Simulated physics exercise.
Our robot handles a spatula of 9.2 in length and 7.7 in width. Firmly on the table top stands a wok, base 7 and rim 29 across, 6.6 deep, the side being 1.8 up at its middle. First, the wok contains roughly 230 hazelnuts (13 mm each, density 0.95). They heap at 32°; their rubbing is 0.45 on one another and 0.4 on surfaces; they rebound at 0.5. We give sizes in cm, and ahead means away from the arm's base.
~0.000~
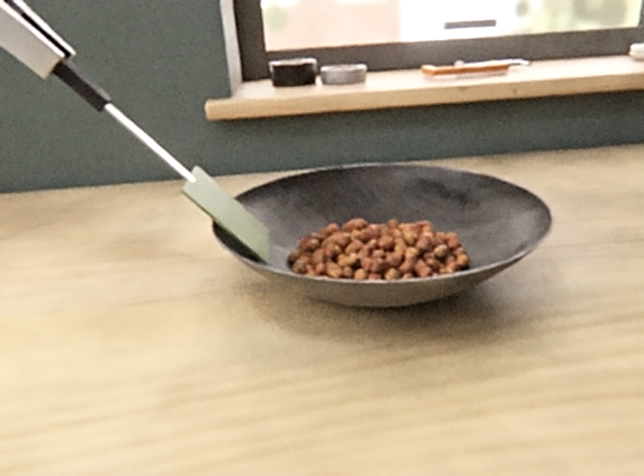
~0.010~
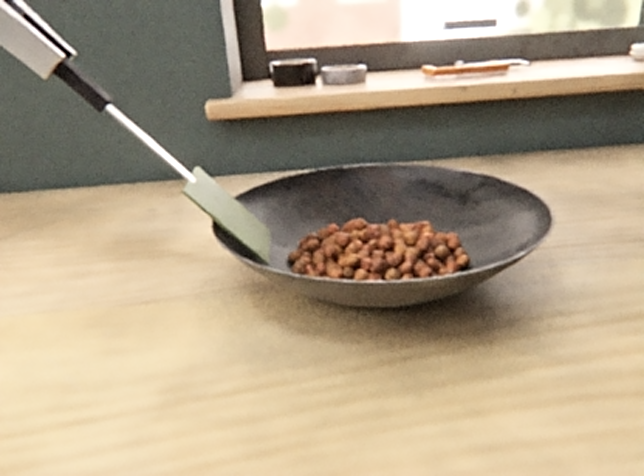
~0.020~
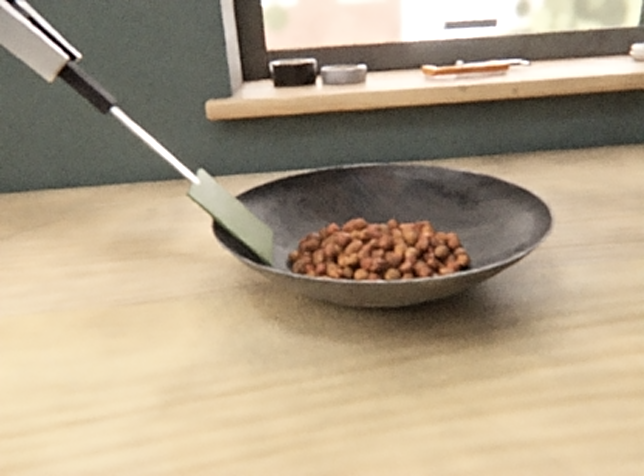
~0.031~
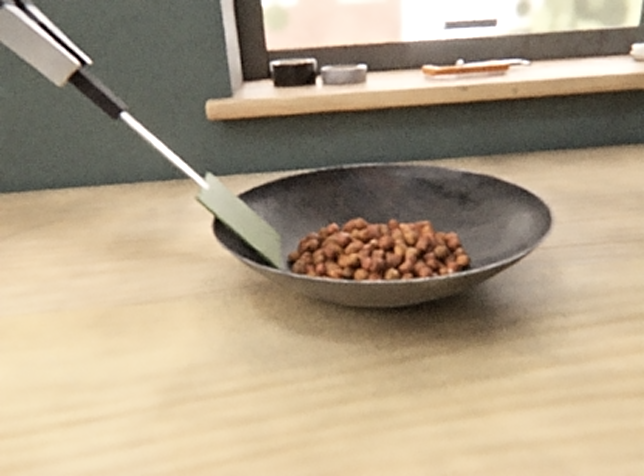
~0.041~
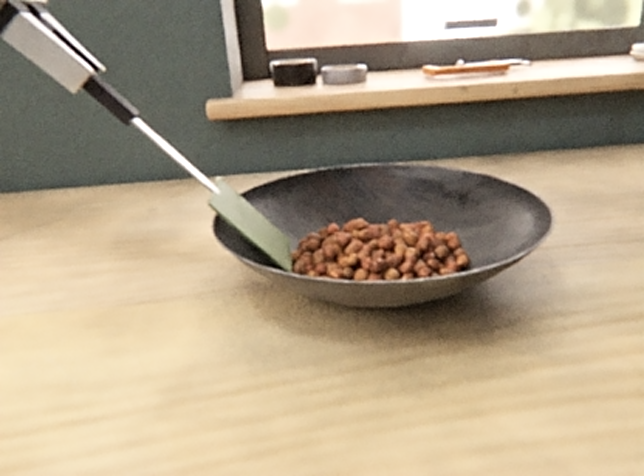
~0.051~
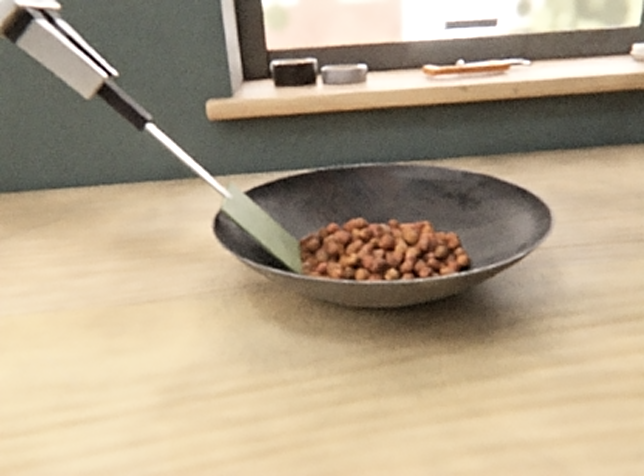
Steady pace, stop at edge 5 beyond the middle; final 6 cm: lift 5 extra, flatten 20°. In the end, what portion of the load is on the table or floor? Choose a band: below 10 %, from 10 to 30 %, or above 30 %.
That share falls below 10 %.
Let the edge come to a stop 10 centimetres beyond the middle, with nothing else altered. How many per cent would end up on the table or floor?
Result: Approx. 20 %.
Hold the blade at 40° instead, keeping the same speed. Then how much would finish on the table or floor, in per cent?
Estimate for that slope: Some 5 per cent.
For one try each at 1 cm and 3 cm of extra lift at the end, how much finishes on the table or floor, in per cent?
Result, in order: Approx. 0 % and 0 %.
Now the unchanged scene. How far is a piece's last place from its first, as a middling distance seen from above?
I'd estimate close to 5 centimetres.
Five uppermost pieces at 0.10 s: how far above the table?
Height: Some 5 cm.
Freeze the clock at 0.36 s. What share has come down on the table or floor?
Share at that moment: About 0 %.
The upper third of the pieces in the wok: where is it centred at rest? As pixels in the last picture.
The centre sits close to (462, 229).
By 0.10 s, sloping 49°, highest piece 5 above the table; 232 in the wok.
By 0.14 s, sloping 42°, highest piece 6 above the table; 232 in the wok.
By 0.36 s, sloping 29°, highest piece 7 above the table; 217 in the wok, 5 on the table or floor, 10 on the blade or in flight.
By 1.41 s, sloping 29°, highest piece 6 above the table; 217 in the wok, 15 on the table or floor.
Final count, 217 in the wok, 15 on the table or floor. That is 6 % on the table or floor.
